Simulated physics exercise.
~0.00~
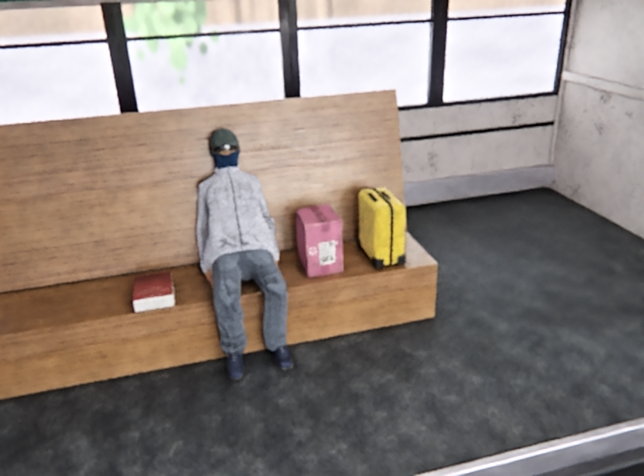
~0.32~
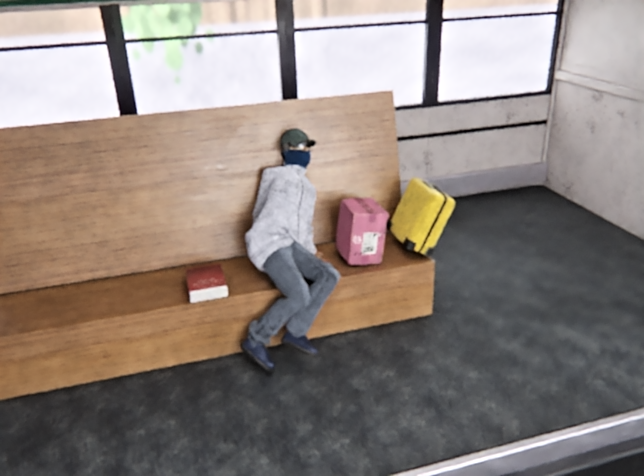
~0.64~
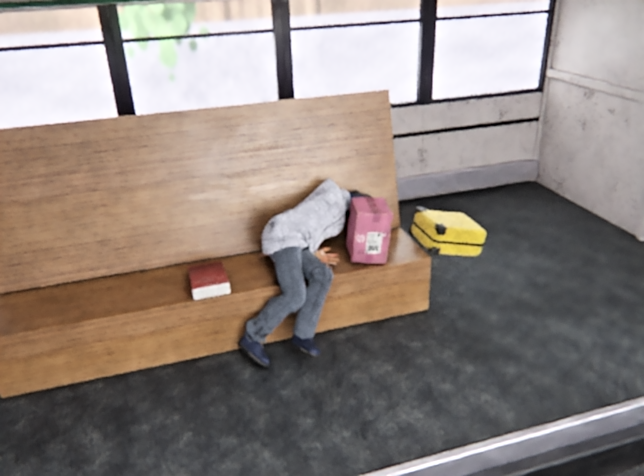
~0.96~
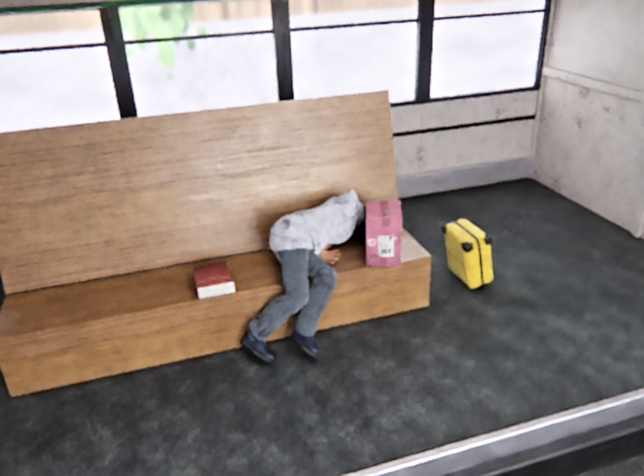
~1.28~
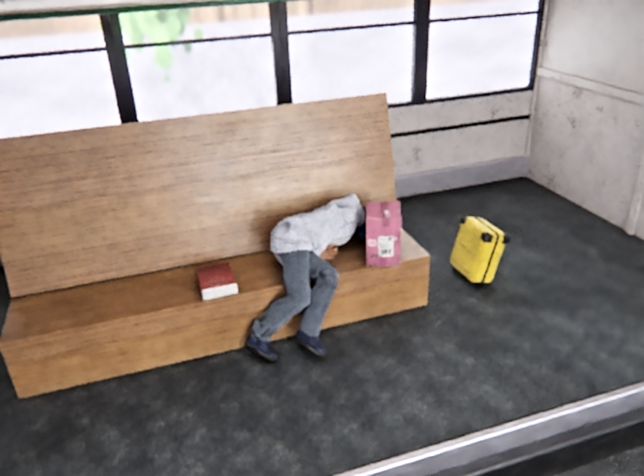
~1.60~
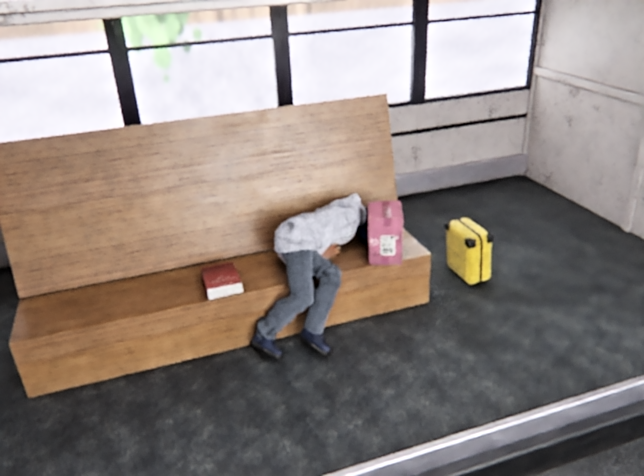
A slumping figure in a cap and grey top slides right along a wooden bench and folds over sideways against a pink case, which shifts but stays on the seat with a red book, while a yellow case tips off the end and comes to rest on the floor.
